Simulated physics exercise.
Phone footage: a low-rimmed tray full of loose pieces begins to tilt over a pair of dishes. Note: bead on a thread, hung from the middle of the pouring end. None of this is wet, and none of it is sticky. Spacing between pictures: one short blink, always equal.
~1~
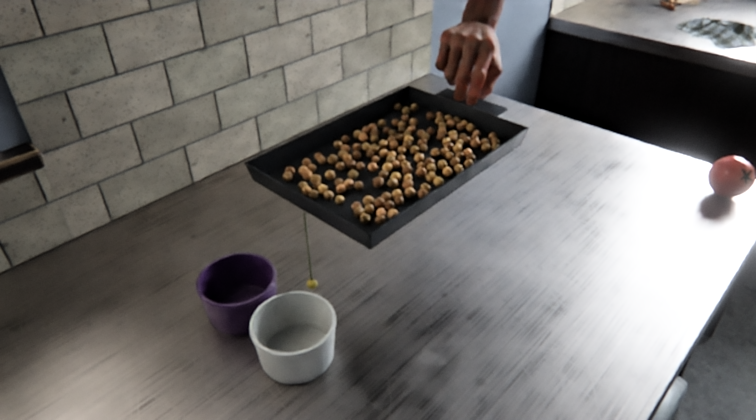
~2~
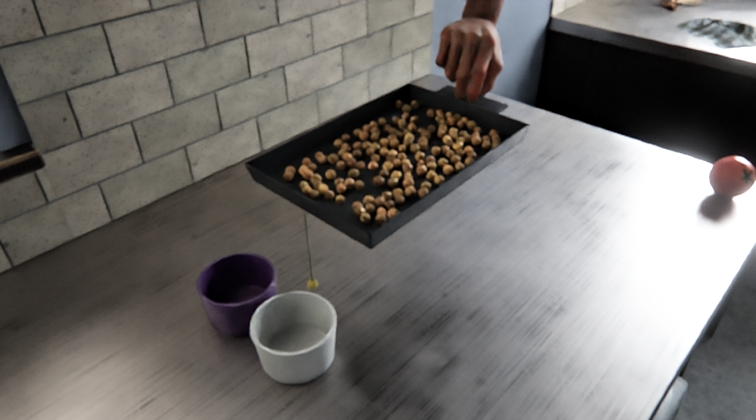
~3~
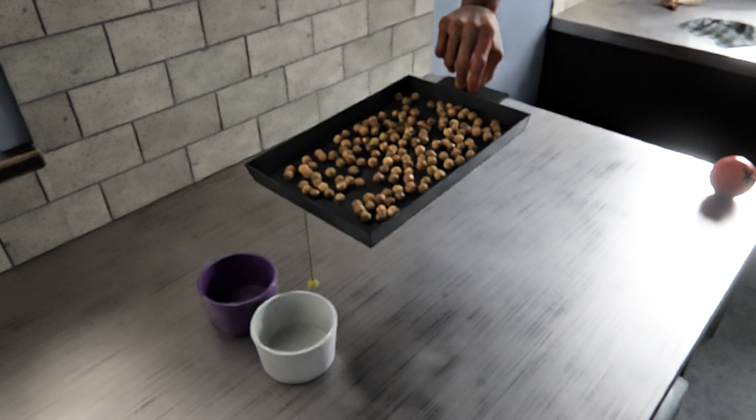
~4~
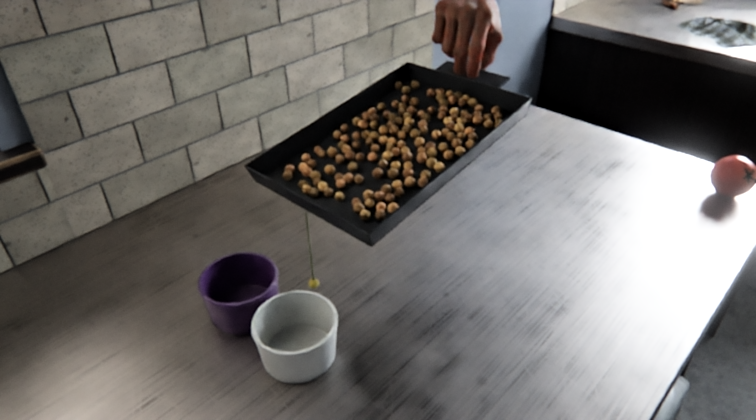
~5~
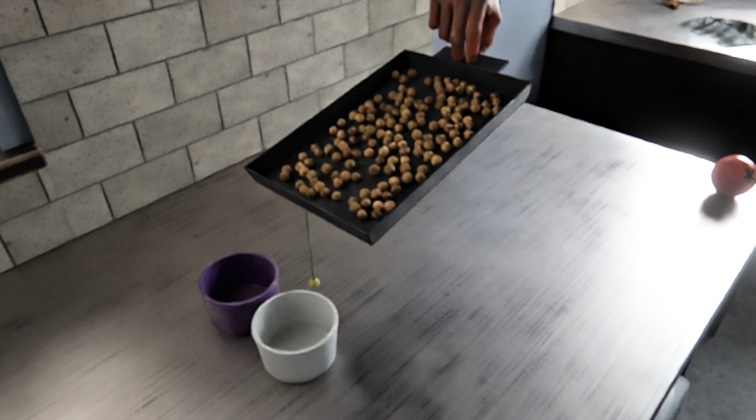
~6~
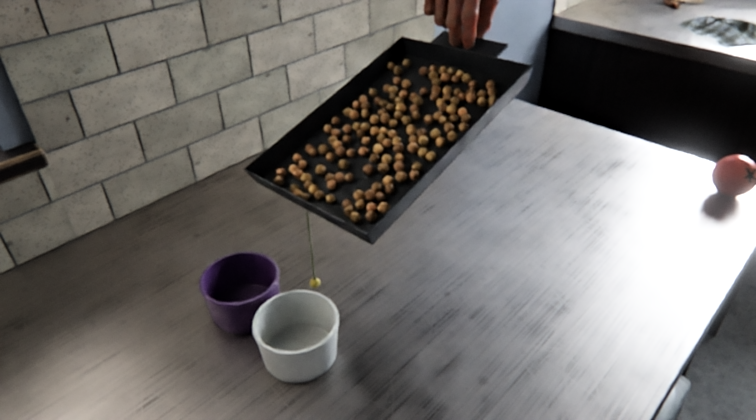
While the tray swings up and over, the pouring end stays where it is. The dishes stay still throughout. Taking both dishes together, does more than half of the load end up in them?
Yes.
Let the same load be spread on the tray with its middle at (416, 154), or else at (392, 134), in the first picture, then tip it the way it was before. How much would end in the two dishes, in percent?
Close to 90 in a hundred, then close to 90 in a hundred.
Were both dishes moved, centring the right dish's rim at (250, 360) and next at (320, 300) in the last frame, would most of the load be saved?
The pair would catch the lesser share the first time and the lesser share the second time.
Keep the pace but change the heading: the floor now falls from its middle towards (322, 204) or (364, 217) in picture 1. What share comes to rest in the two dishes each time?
Shares, approx.: 60 %, then 0 %.
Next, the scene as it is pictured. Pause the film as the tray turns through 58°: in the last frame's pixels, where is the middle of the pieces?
The load is centred around (297, 183).
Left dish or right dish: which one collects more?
In the end, the left-side dish gets more.
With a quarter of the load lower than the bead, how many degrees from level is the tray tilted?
It's turned some 90 degrees by then.
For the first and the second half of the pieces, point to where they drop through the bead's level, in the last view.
The first part passes (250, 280); everything after passes (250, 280).
Soon after the last picture, tray tipped steeply; most on the tray; a stray few in the left dish; a small part in the air.
A little later, tray tipped right over; about a quarter on the tray; a small part in the right dish; about a third in the left dish; a small part outside both; about a quarter in the air.
Later still, tray tipped past a quarter turn; about a quarter in the right dish; about half in the left dish; about a quarter outside both.
By the end, tray tipped past a quarter turn; about a quarter in the right dish; about half in the left dish; about a quarter outside both.
